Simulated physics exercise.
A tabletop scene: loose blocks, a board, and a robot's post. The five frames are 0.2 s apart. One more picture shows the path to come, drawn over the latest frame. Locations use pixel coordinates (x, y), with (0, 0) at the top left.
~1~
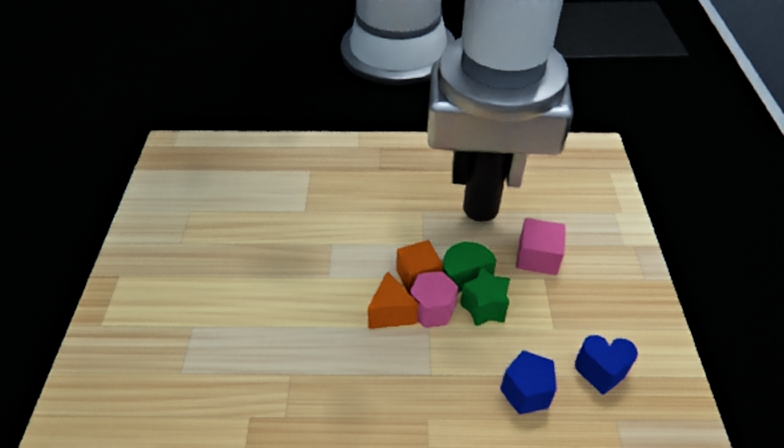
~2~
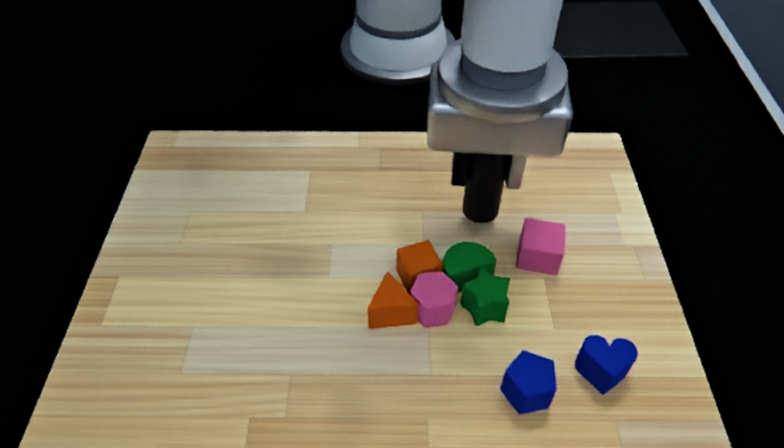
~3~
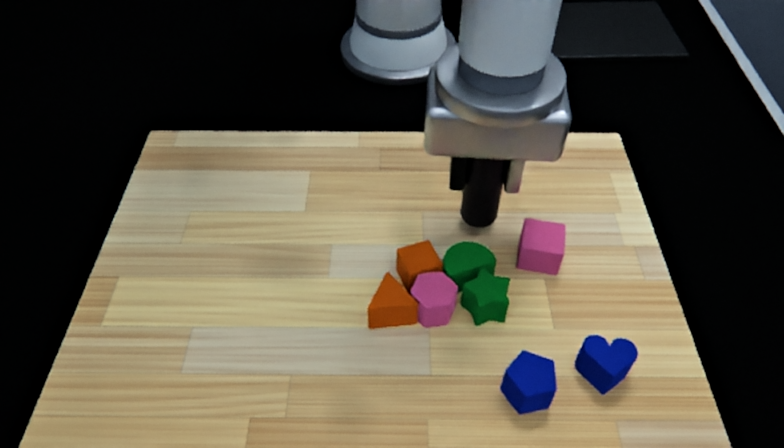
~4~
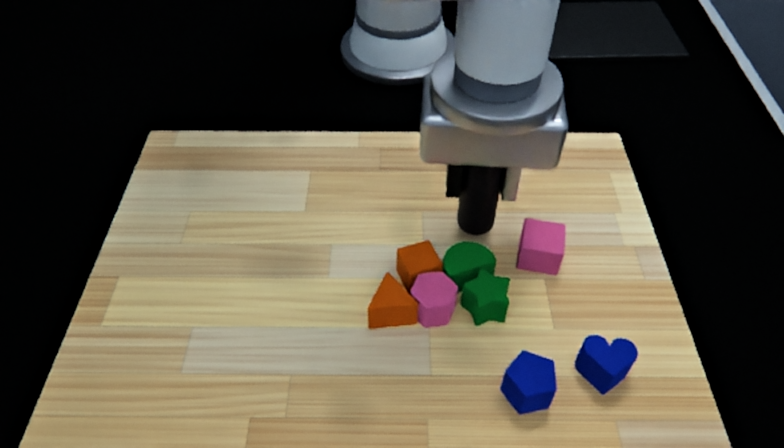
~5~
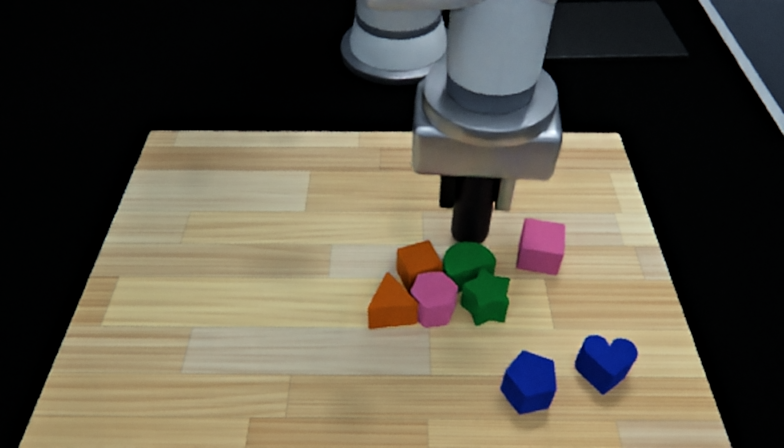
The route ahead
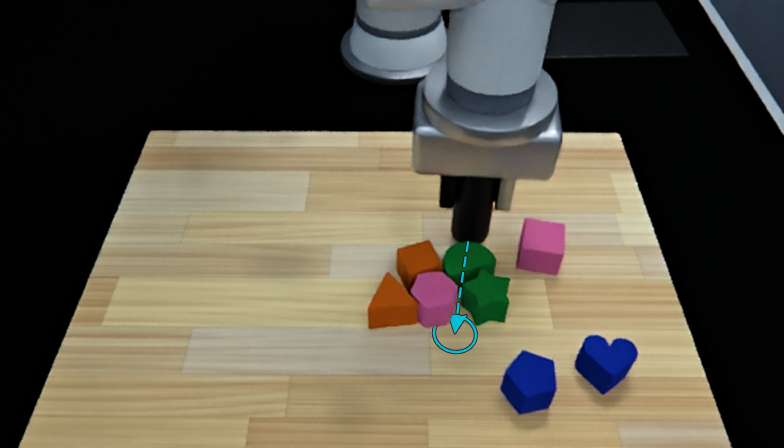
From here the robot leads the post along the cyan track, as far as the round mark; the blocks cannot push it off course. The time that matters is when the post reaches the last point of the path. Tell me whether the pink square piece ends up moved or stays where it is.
That block stands still.
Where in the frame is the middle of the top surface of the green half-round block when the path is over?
Around pixel (479, 352).
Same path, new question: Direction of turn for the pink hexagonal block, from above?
Verdict: Clockwise.
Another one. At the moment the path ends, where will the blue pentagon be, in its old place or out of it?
That block ends up displaced.
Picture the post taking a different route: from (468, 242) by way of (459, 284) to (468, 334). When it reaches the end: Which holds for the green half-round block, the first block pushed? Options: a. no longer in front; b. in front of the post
Answer: B.
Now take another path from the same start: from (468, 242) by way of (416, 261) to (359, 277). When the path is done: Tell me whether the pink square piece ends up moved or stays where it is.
It holds its position.
Drawn move, from (468, 242) to (455, 334).
The first path, step by step. One third of the way, post at (465, 261); pink hexagonal block at (429, 310), turned 30° clockwise; green half-round block at (468, 283), turned 15° anticlockwise; green star at (497, 310).
Two thirds of the way, post at (460, 292); pink hexagonal block at (427, 323), turned 70° clockwise; green half-round block at (474, 317), turned 40° anticlockwise; green star at (511, 336), turned 20° anticlockwise.
At the end, post at (456, 325); pink hexagonal block at (419, 335), turned 85° clockwise; green half-round block at (479, 352), turned 60° anticlockwise; green star at (520, 350), turned 35° anticlockwise; blue pentagon at (551, 387); pink square piece still.
